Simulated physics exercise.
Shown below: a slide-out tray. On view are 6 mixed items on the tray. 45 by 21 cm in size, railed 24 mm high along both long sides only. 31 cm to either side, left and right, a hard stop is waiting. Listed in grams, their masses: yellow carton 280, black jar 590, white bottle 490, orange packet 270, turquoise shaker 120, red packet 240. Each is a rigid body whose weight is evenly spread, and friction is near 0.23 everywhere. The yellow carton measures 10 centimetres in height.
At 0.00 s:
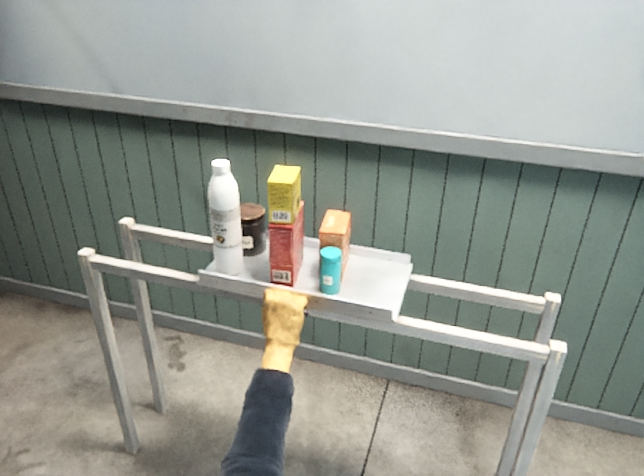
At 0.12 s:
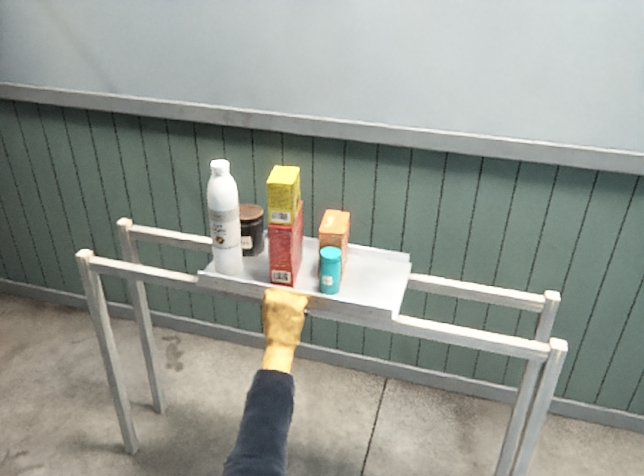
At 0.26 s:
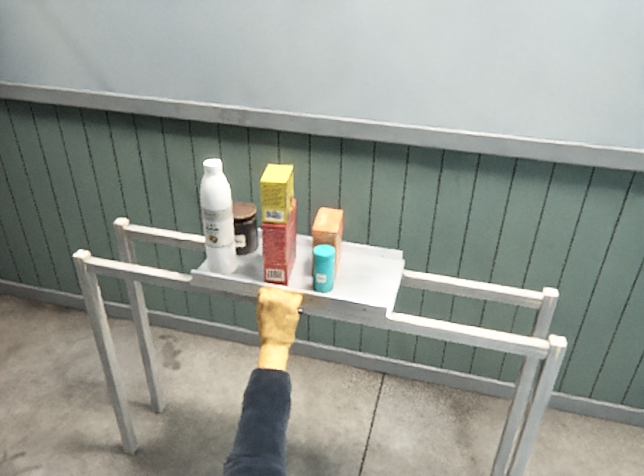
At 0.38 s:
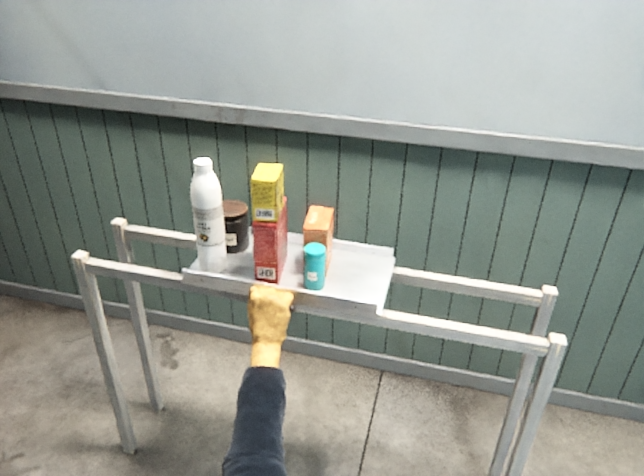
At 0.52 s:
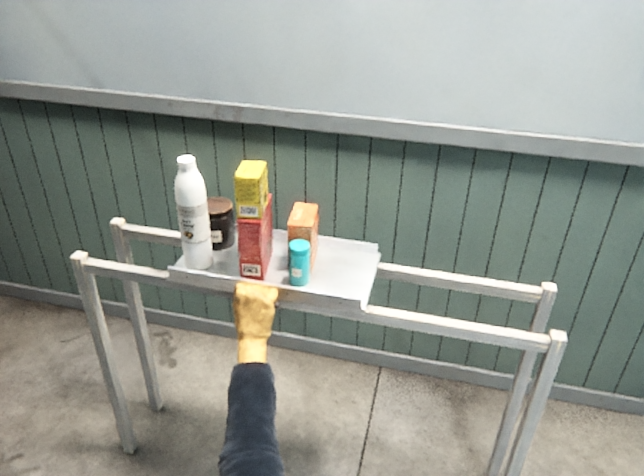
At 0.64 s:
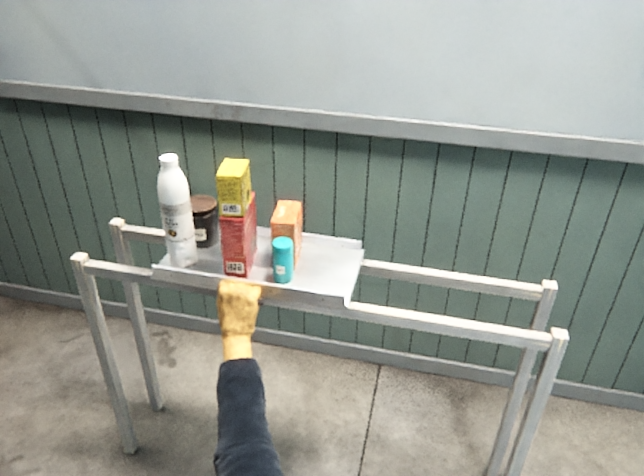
A gloved hand grips the front of a pale tray of containers on a metal rail frame, seen from slightly above against a green panelled wall and concrete floor. A white bottle stands left, then a dark jar, a yellow carton on top of a red packet, an orange packet and a turquoise shaker. Barely moving at first, the hand slides the tray left, the view staying still.
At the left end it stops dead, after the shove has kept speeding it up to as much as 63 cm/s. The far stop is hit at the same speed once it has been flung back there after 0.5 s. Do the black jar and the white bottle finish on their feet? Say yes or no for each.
Black jar - no; white bottle - no.
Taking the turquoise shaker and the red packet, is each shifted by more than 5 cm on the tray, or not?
As for the turquoise shaker, it remains where it was, and the red packet winds up somewhere else.
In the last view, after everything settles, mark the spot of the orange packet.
It settles somewhere near (473, 261).
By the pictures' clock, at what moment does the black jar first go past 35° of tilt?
1.3 s or so.
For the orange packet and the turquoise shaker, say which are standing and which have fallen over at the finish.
In the last frame the orange packet remains up and the turquoise shaker remains up.
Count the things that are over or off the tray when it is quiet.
All told, 4.
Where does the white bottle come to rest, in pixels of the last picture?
Around (73, 432).
After 1.44 s, tray 31 cm left; yellow carton, black jar and white bottle now off the tray; red packet on its side; orange packet moved 8 cm.
After 2.04 s, tray 27 cm left; red packet on its side; orange packet moved 8 cm; turquoise shaker moved 8 cm.
After 3.14 s, tray 11 cm right; red packet on its side; orange packet moved 8 cm; turquoise shaker moved 8 cm.
In the end (4.1 s), off the tray and tipped over, yellow carton, black jar and white bottle; toppled on the tray, red packet; the other 2 under 5 cm from the start. In the last view, black jar near (169, 300), white bottle near (73, 432).
